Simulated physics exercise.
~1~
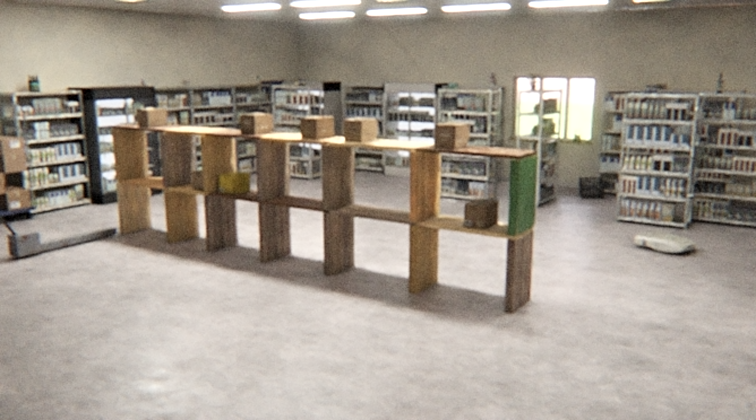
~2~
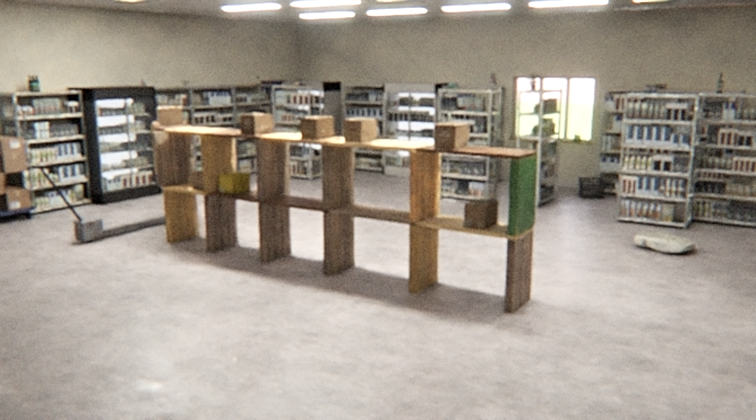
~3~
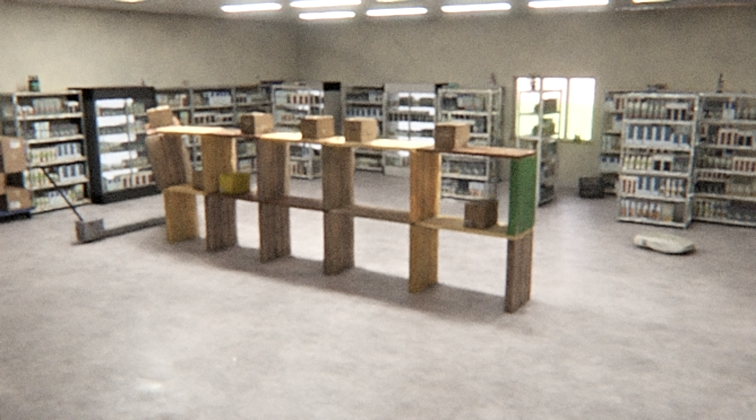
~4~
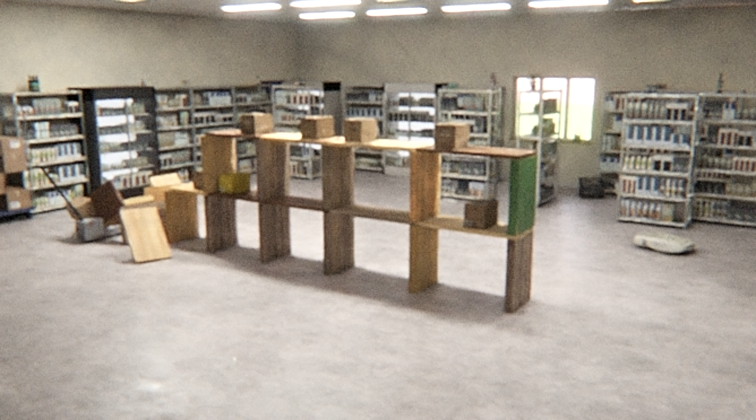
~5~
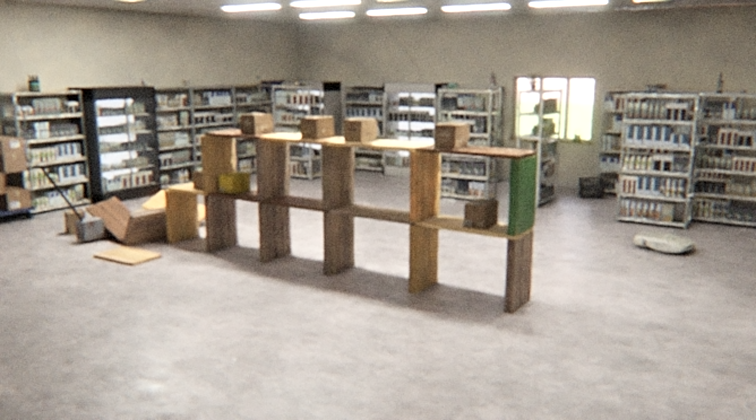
A low jack pushed in from the left at the foot of the long two-tier board shelf, knocking out the end upright, and that end tipped and collapsed into a small heap while the rest, including the green upright and yellow carton, stayed standing.
